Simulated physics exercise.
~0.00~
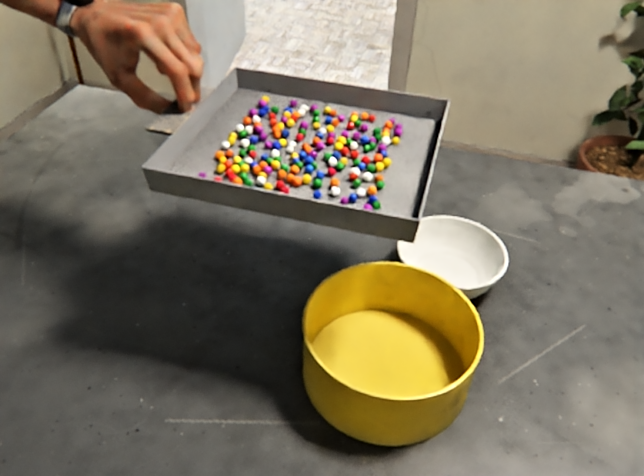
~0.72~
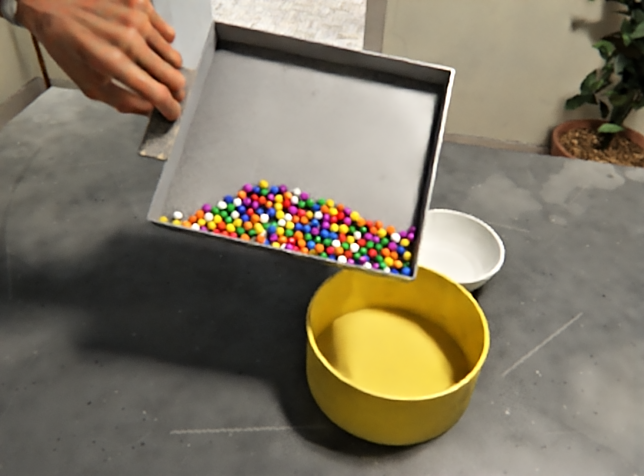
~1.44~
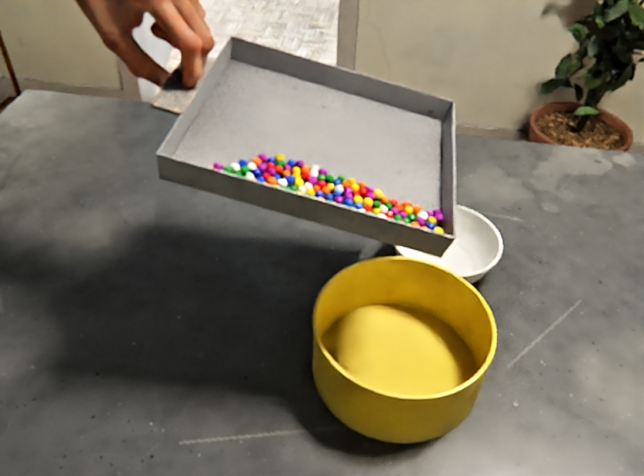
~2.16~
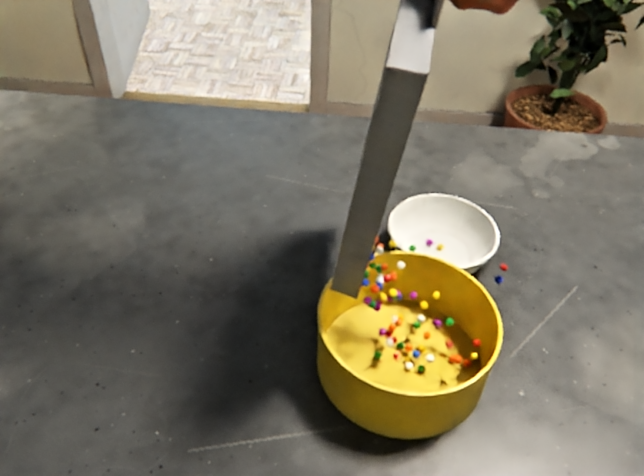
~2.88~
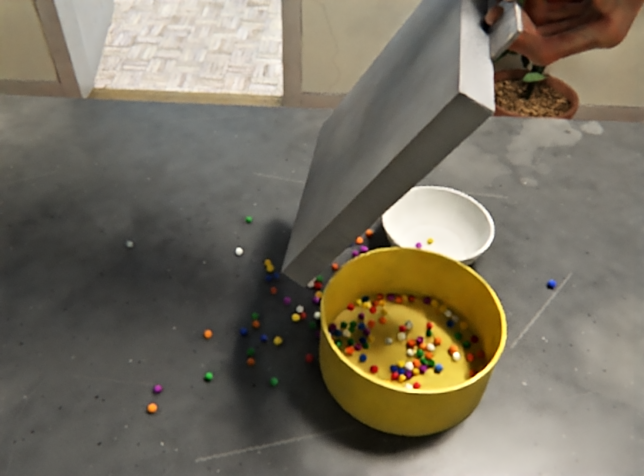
Colourful beads slide in a tilting hand-held tray, then spill into the yellow pot and onto the table.
